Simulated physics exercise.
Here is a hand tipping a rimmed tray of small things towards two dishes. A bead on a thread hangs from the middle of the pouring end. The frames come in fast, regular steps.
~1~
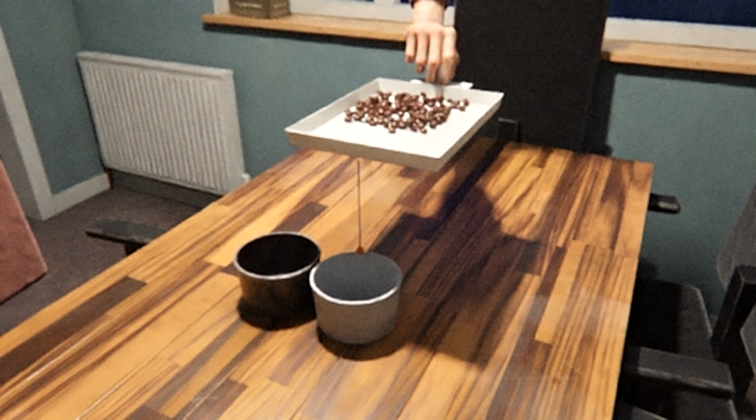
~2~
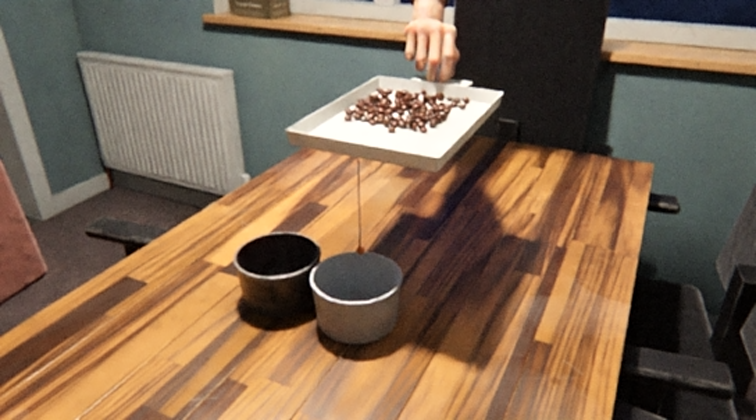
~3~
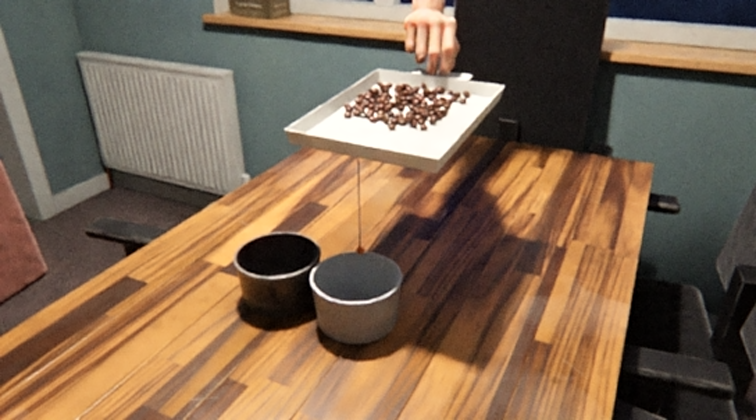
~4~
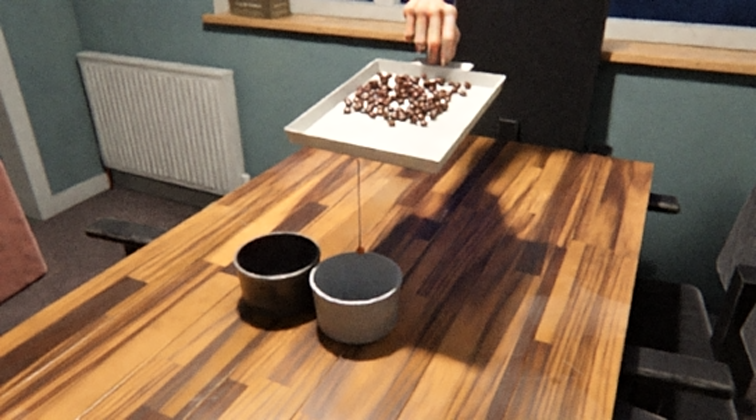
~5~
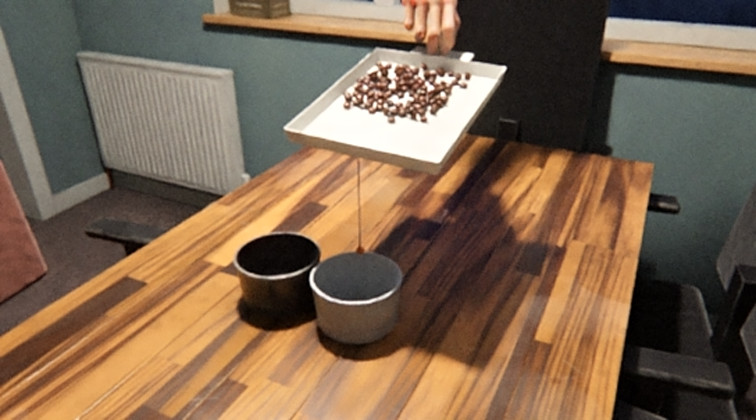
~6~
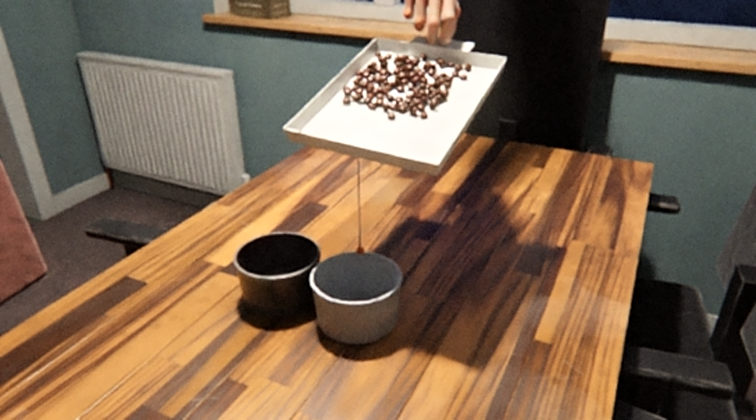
A white rimmed tray, gripped at its far end by a hand, hangs over a striped wooden table in a teal-walled room, seen from slightly above by a still camera. Small brown pieces lie clustered on it, and a bead hangs on a thread from its near edge, by a black dish at left and a grey one at right. The hand slowly raises the far end, steepening the tray towards the dishes.
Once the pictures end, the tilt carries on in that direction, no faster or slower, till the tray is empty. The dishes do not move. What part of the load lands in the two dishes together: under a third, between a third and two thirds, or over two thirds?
They take between a third and two thirds between them.
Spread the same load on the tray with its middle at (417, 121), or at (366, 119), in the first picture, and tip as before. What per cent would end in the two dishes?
About 50 and 50 per cent.
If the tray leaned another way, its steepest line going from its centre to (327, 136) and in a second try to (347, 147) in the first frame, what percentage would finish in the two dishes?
About 70 and 90 per cent.
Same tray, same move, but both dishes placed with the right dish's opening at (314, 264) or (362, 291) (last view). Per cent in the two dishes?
Roughly 20 per cent, and 70 per cent.
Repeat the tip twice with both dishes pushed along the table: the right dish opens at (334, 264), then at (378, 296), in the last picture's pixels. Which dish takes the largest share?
The first try: The dish on the right. The second: The right one.
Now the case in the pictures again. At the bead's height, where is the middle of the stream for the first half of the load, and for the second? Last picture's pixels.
Around (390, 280) and then (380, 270).
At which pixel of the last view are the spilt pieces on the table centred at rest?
Near (409, 356).
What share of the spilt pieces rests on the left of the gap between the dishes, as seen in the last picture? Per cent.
Close to 10 per cent.
Soon after the last picture, tray tipped steeply; nearly all on the tray; a small part in the air.
A little later, tray tipped right over; about two thirds on the tray; a small part in the right dish; a small part outside both; a small part in the air.
Later still, tray tipped past a quarter turn; about half in the right dish; a stray few in the left dish; about half outside both.
At rest, tray tipped past a quarter turn; about half in the right dish; a stray few in the left dish; about half outside both.
